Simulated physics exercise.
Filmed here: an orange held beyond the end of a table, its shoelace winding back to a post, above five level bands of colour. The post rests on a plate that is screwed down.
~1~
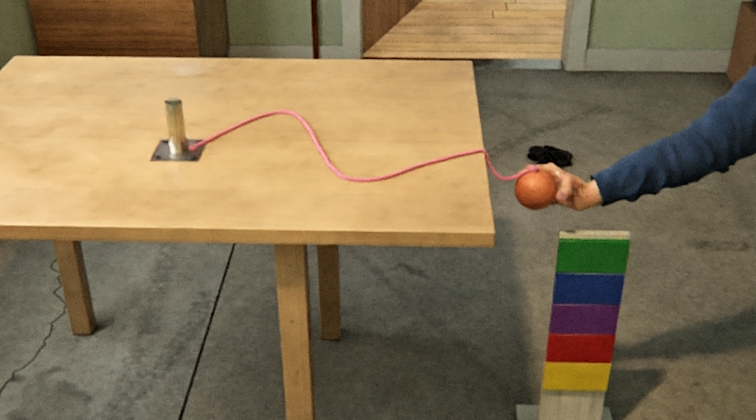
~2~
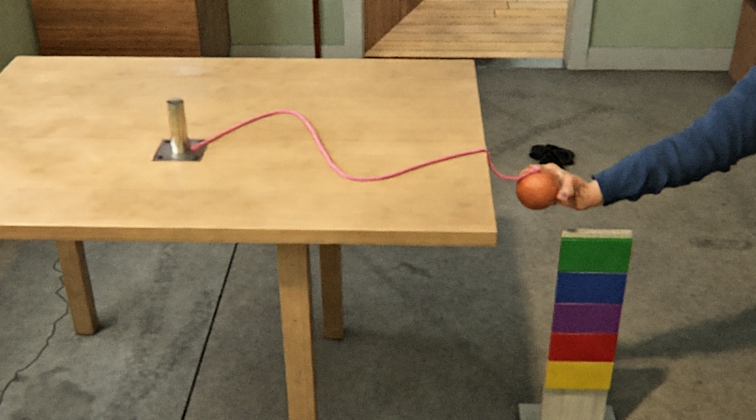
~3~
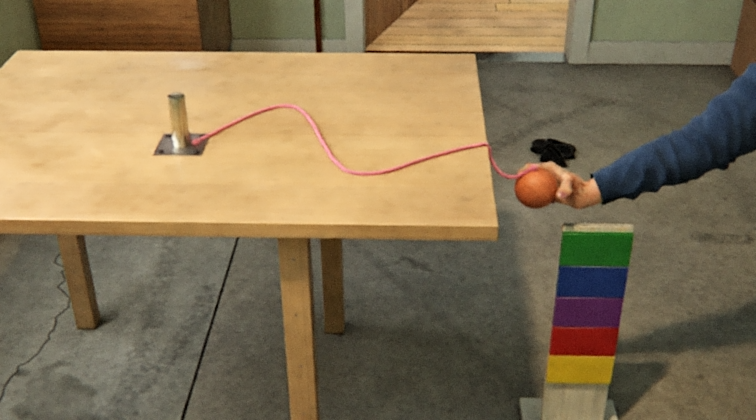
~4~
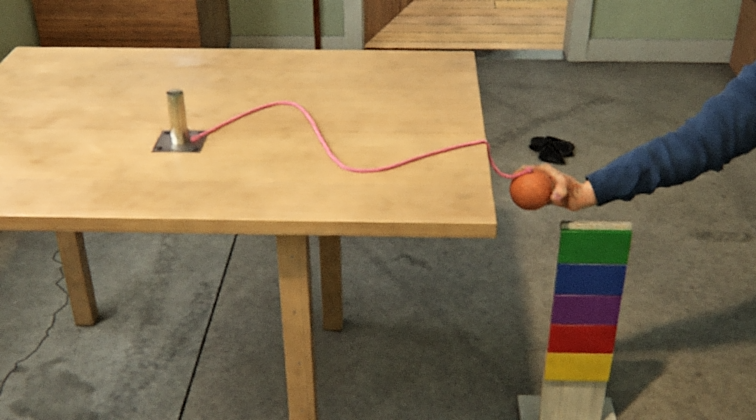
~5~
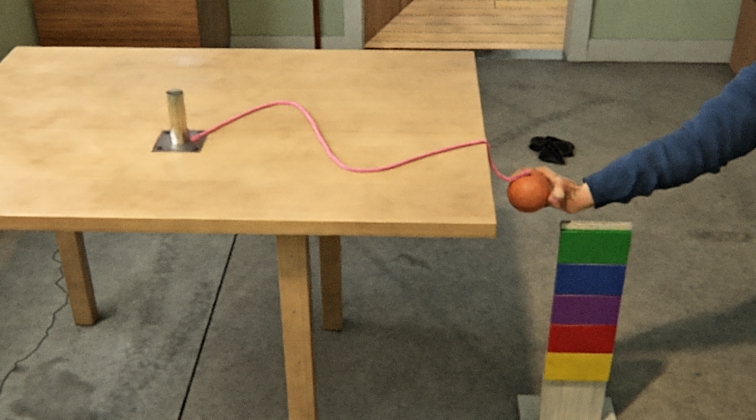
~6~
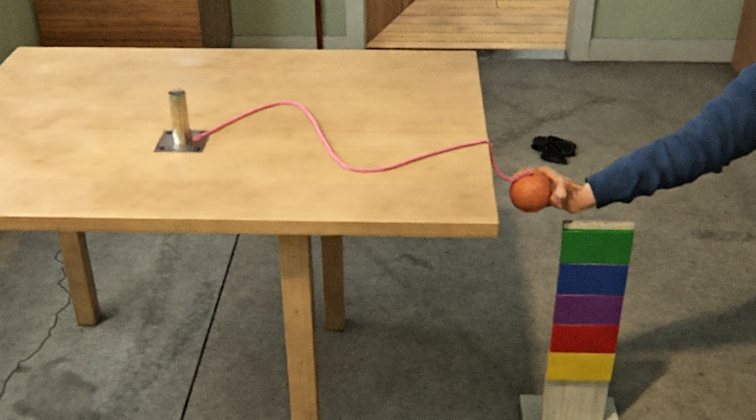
The clip opens on a hand holding an orange ball-like object just past the right edge of a wooden table, above a board striped green, blue, purple, red and yellow. A pink cord winds back to a metal post. The view shifts very slightly, while the hand stays nearly still.
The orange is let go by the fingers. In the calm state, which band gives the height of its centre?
The red band gives it.
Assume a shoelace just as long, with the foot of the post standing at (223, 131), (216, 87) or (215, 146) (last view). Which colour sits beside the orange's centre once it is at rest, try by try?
Result 1: Yellow. Result 2: Red. Result 3: Yellow.
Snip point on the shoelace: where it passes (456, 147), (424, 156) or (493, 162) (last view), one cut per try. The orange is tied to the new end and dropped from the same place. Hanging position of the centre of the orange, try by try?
In order, it comes to rest around (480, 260), (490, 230) and (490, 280).
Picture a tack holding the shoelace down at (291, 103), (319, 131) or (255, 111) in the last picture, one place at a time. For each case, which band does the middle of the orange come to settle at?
Purple, then blue, then purple.
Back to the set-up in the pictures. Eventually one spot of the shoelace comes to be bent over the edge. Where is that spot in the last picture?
Answer: The point at (352, 169).
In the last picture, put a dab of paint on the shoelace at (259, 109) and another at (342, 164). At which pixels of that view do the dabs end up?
The first lands at (287, 138), while the second lands at (478, 133).
Soon after, orange near (499, 316); level with purple.
Then, orange near (447, 322); level with red.
Further on, orange near (496, 333); level with red.
At rest, orange near (474, 332); level with red. Its middle rests at the red band.
